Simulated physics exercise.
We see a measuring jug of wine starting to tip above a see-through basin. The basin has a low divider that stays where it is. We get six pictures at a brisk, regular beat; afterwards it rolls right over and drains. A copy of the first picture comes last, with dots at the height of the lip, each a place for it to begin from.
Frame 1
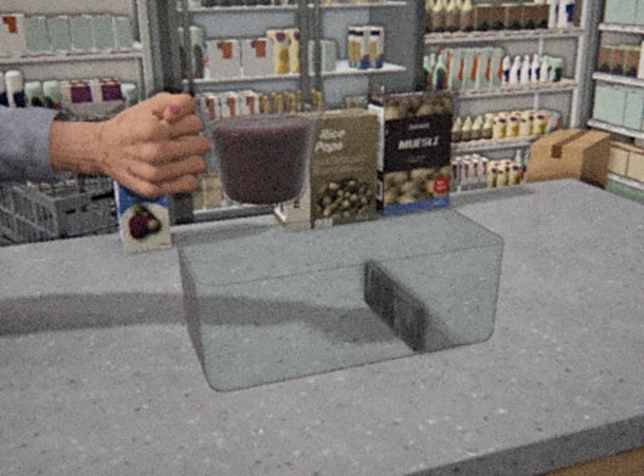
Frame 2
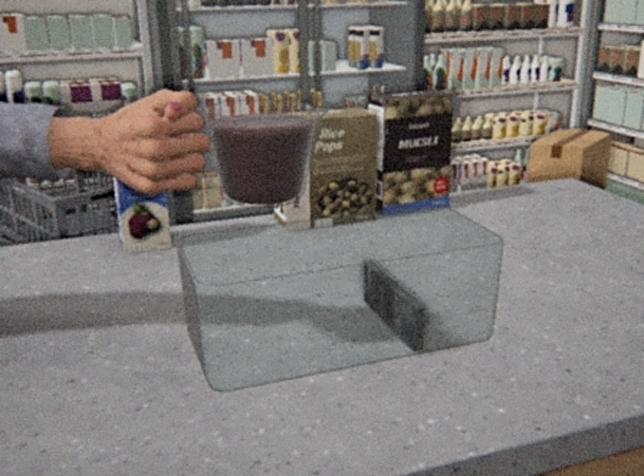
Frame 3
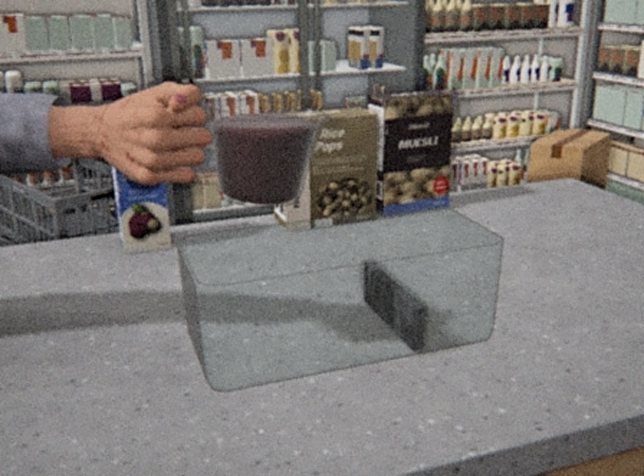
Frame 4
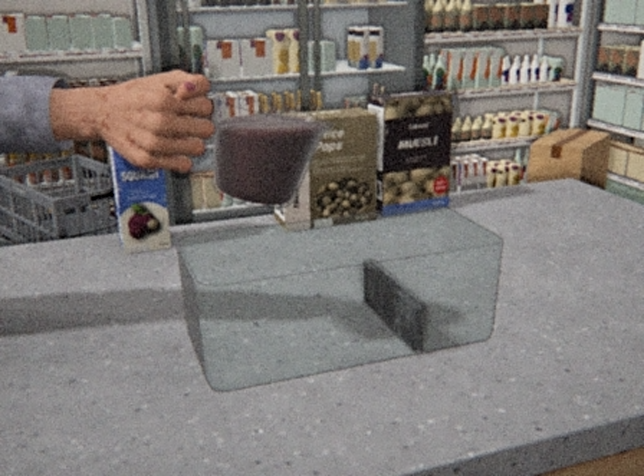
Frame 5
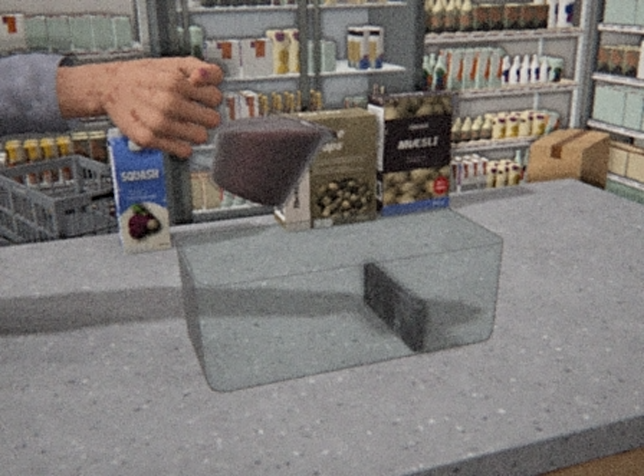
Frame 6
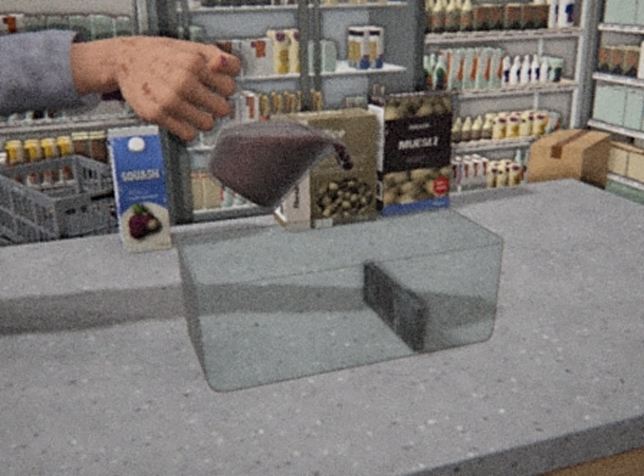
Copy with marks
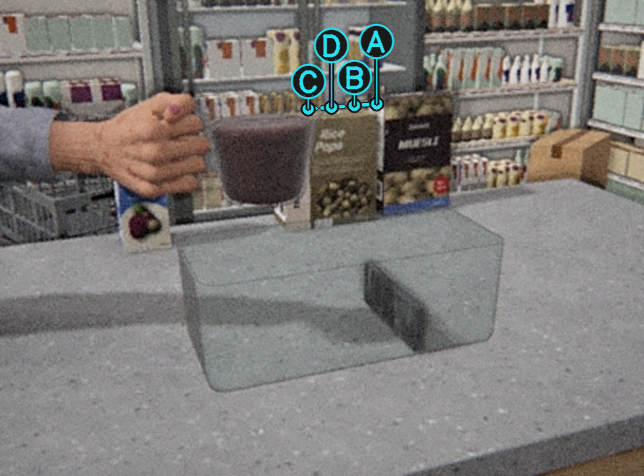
A hand tilting a glass jug of dark red liquid rightward above a clear basin on a shop counter, liquid crossing the lip.
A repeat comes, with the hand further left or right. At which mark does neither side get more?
I would pick place B.
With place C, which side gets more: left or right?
The left one.
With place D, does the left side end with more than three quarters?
Yes, it does.
On the marked copy, A at (376, 103); B at (354, 105); C at (308, 109); D at (331, 107).
With A, about 24 % ends left of the wall and 75 % right of it.
With B, about 54 % ends left of the wall and 45 % right of it.
With C, about 95 % ends left of the wall and 4 % right of it.
With D, about 88 % ends left of the wall and 11 % right of it.
